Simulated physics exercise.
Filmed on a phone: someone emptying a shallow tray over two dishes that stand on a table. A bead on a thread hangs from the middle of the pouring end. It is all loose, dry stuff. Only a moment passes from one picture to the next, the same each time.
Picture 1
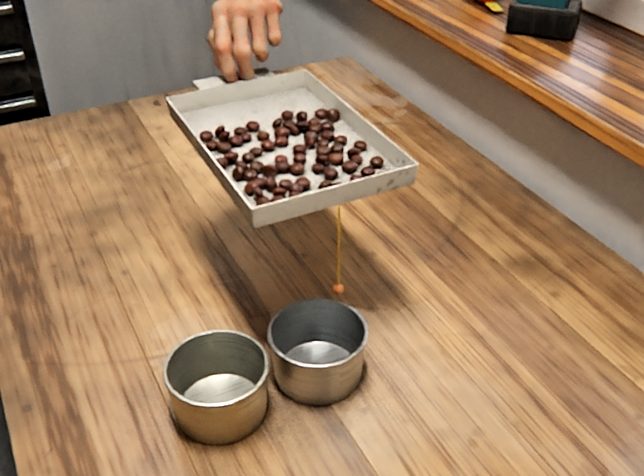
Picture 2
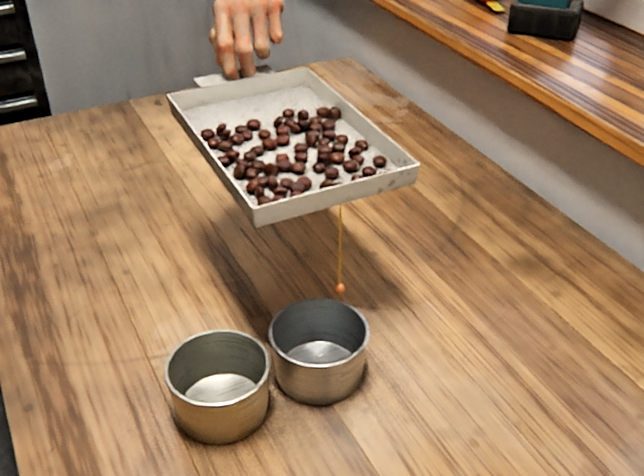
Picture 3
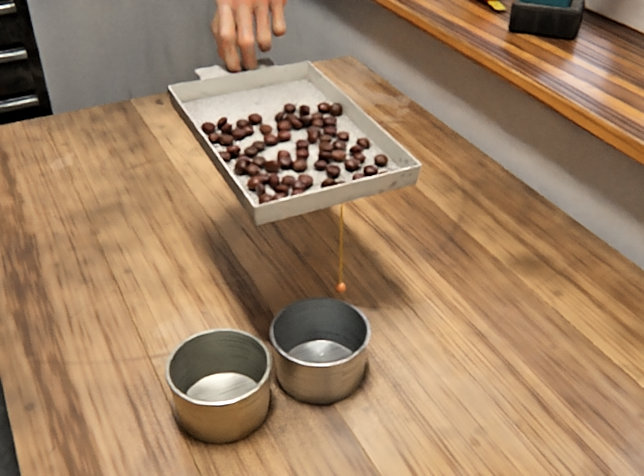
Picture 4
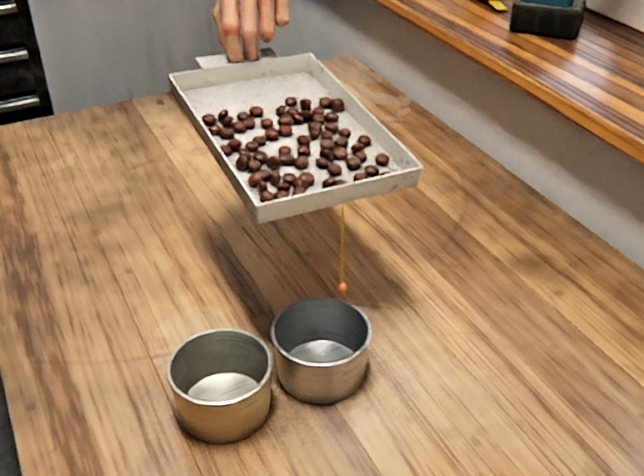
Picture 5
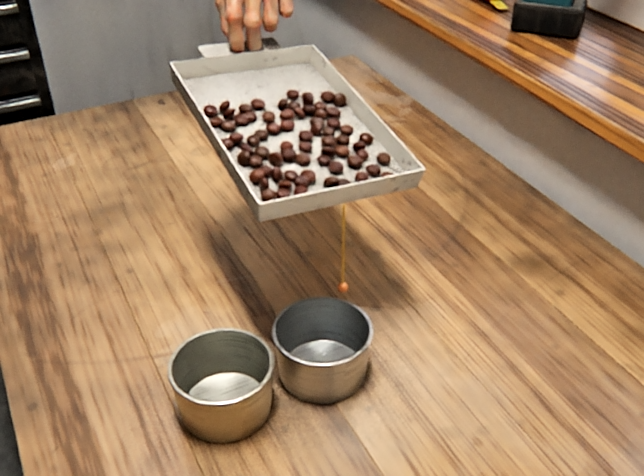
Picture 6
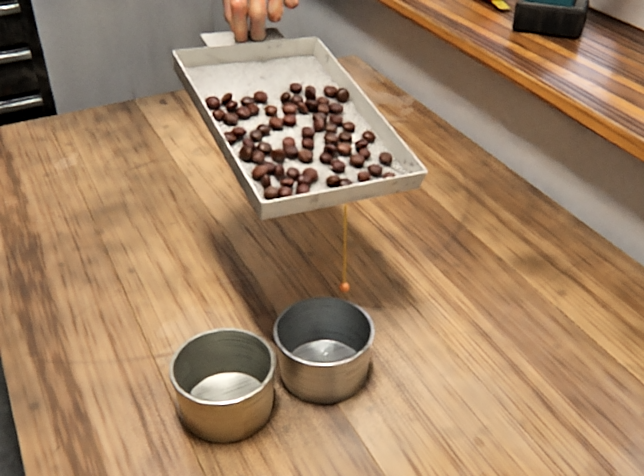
On a wooden table, a hand gradually tilting a shallow tray of dark brown drops above two round metal dishes.
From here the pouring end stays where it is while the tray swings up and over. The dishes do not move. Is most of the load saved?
Together they catch less than half.
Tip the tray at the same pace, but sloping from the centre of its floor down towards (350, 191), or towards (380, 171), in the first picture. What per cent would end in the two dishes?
Near 20 % and 0 %.
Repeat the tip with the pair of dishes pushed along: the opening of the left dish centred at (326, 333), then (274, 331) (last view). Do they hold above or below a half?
The first try: Over half. The second: Under half.
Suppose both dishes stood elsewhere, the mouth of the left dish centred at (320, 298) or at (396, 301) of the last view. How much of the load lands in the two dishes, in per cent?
About 40 and 80 per cent.
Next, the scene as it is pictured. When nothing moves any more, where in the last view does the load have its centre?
Near (434, 353).
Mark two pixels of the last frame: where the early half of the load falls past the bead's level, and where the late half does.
Around (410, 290) and then (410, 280).
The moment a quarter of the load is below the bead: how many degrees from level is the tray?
At some 105 degrees.
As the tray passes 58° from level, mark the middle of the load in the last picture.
At about (358, 145).
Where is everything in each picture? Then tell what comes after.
Corners of the pouring end near (253, 207) and (415, 163), level; middle of the load near (300, 158), flat chocolate drops; left dish near (237, 418); right dish near (340, 379); bead on its thread near (338, 289), in the first frame.
Corners of the pouring end near (254, 206) and (417, 164), level; middle of the load near (301, 157), in the second frame.
Corners of the pouring end near (256, 205) and (419, 164), tipped barely, lowest at the right corner; middle of the load near (302, 154), in the third frame.
Corners of the pouring end near (258, 203) and (420, 166), tipped a little, lowest at the right corner; middle of the load near (304, 150), in the fourth frame.
Corners of the pouring end near (261, 202) and (422, 168), tipped a little, lowest at the right corner; middle of the load near (305, 147), in the fifth frame.
Corners of the pouring end near (263, 201) and (424, 170), tipped a little, lowest at the right corner; middle of the load near (308, 143); left dish near (243, 416); right dish near (346, 378), in the sixth frame.
Shortly afterwards, tray tipped steeply; the whole lot on the tray.
Next, tray tipped right over; the bulk on the tray; only a few outside both; a little in the air.
Some moments later, tray tipped past a quarter turn; only a few in the right dish; all but a few outside both.
In the end, tray tipped past a quarter turn; none at all in the left dish; only a few in the right dish; all but a few outside both.
